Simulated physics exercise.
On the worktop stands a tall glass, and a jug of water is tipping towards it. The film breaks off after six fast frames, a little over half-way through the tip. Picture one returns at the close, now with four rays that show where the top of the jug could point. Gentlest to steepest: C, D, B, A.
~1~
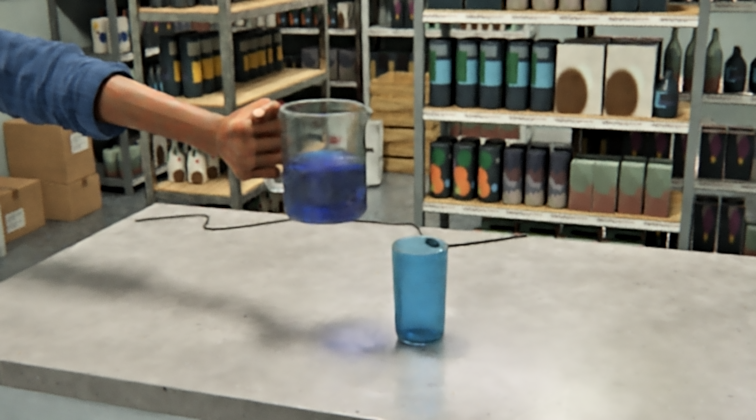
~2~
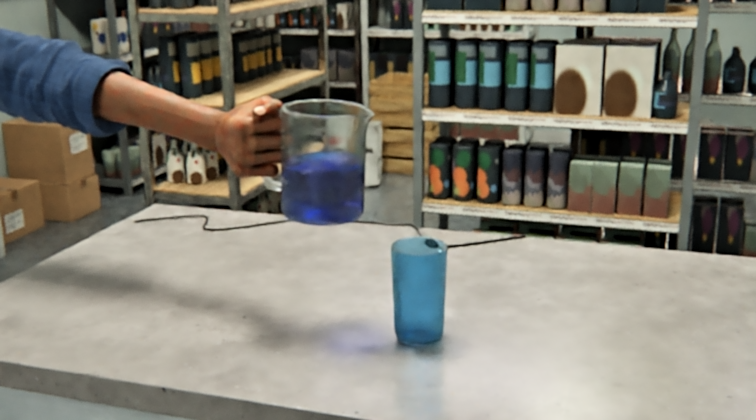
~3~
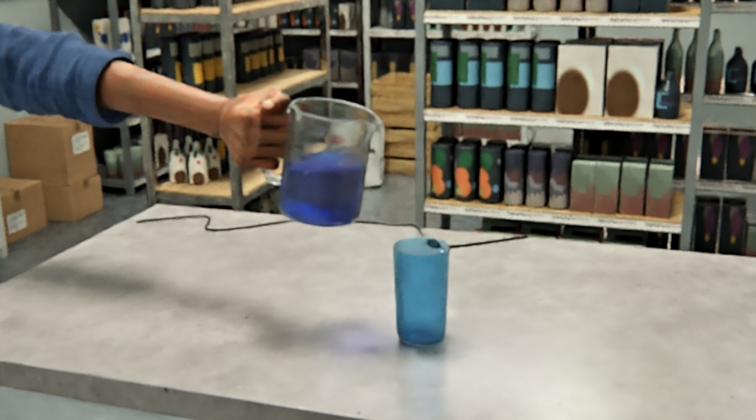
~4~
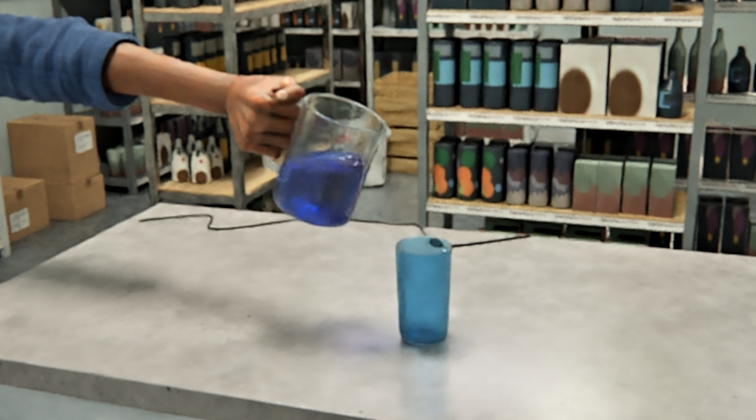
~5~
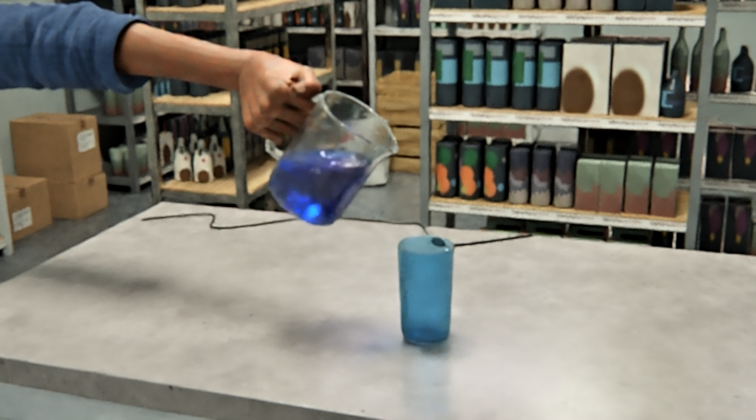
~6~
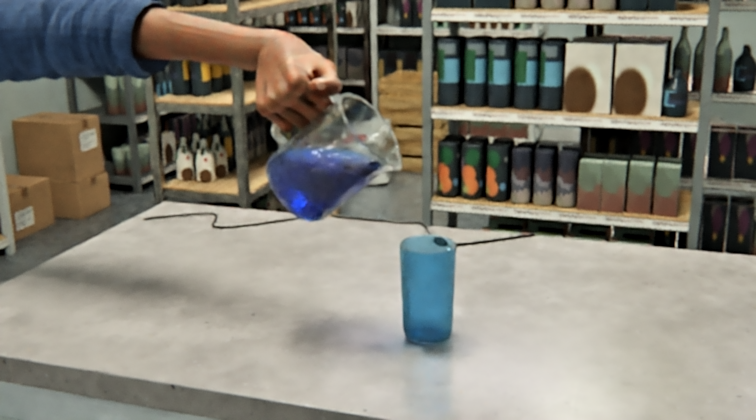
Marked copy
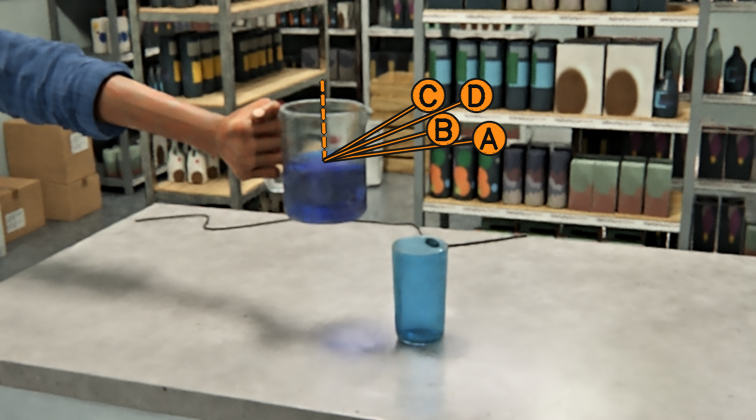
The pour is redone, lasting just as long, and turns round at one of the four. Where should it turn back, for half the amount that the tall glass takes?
B works best here.
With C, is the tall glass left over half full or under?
Under.
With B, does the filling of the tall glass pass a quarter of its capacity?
Yes, clearly.
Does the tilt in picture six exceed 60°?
No, it does not.
On the marked copy, A at (472, 141); B at (426, 132); C at (414, 106); D at (461, 102).
With A, the tall glass ends with about 71 % of what it can hold.
With B, the tall glass ends with about 49 % of what it can hold.
With C, the tall glass ends with about 11 % of what it can hold.
With D, the tall glass ends with about 28 % of what it can hold.
